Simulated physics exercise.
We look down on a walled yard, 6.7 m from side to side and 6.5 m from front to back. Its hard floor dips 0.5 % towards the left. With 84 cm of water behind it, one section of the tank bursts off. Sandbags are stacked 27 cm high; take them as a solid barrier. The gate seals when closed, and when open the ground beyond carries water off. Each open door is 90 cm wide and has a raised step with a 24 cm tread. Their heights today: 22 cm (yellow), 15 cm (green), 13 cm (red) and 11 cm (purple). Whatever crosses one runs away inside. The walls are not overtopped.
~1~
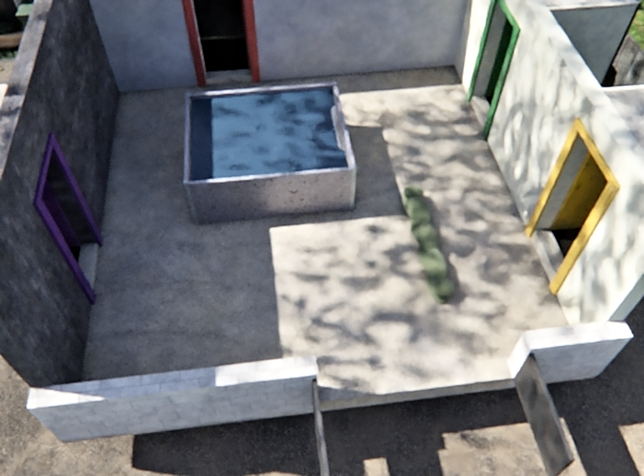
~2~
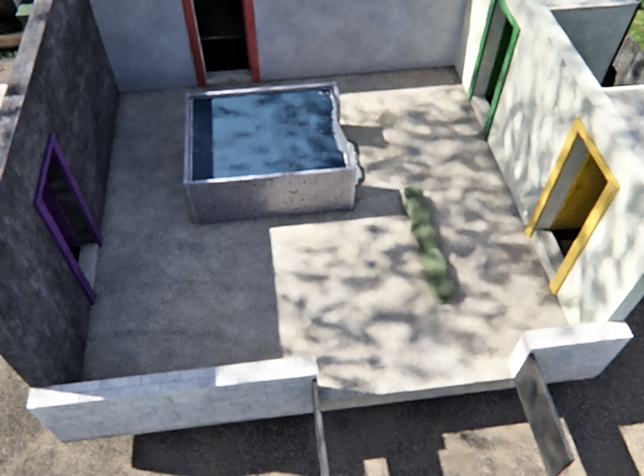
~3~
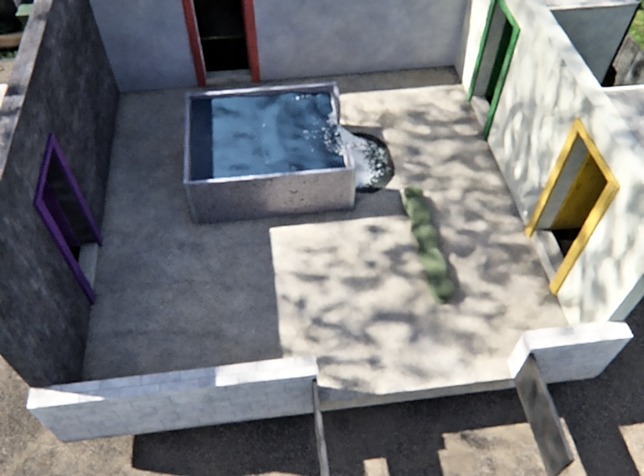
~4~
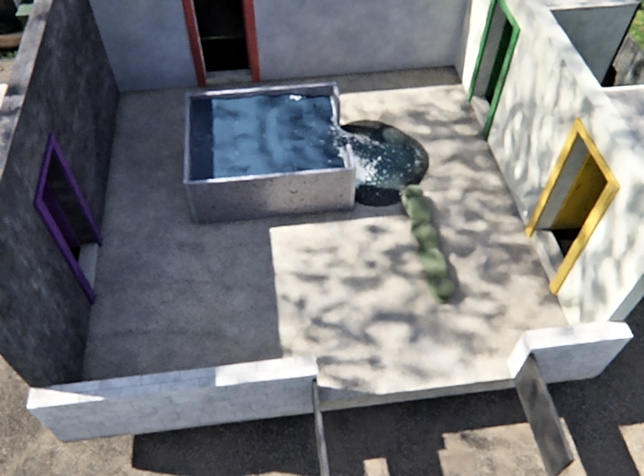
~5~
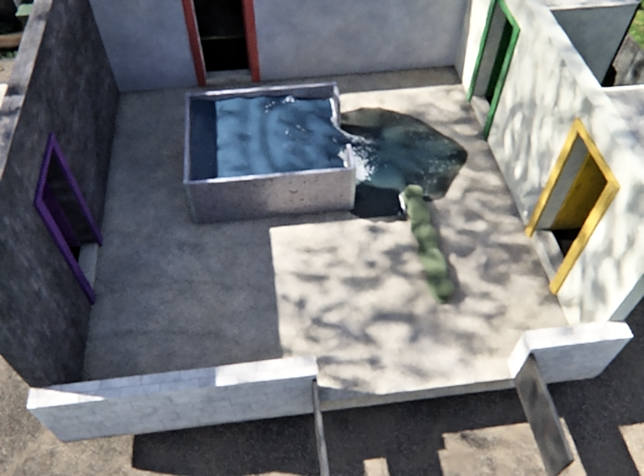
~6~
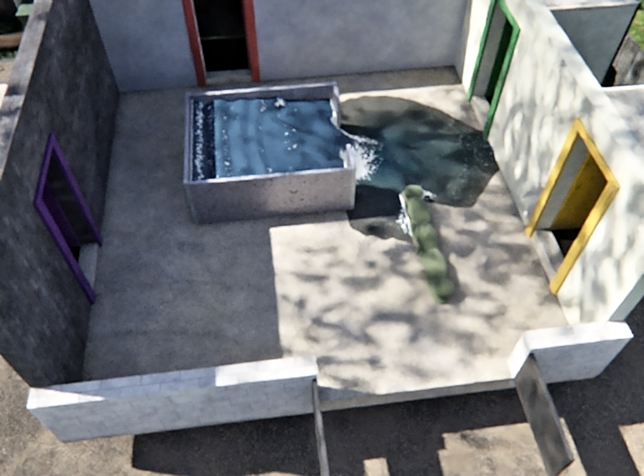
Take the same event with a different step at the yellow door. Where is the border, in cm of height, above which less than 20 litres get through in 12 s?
Close to 7.5 cm is just enough.
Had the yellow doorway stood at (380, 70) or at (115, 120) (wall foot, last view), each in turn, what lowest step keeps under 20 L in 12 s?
Roughly 12.0 and 16 cm.
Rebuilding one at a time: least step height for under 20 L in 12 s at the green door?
About 29 cm at green.
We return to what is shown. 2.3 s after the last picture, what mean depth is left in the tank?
About 44 cm.
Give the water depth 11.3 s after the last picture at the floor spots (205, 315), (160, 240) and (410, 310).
About 9, 4 and 3 cm.
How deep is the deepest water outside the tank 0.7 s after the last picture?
Up to some 46 cm.
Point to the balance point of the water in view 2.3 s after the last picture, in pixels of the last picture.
Near (353, 167).
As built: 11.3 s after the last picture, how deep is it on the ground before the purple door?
Roughly 7.0 cm deep.
Then, 0.7 s after the last picture water covers 25 % of the floor, deepest (46 cm) near (351, 164); 3 cm at the yellow door, 0 litres in over its 22 cm step.
Then, 2.3 s after the last picture water covers 40 % of the floor, deepest (39 cm) near (455, 71); 12 cm at the yellow door, 0 litres in over its 22 cm step.
Then, 11.3 s after the last picture water covers 95 % of the floor, deepest (14 cm) near (120, 92); 8 cm at the yellow door, 0 litres in over its 22 cm step.
At the yellow door as built, the water peaked near 13 cm, 1.7 s after the last picture.
With a step of 6 cm, 36 litres would have come in within the 12 s; with 9.5 cm, 6 litres. So under 20 litres takes about 7.5 cm.
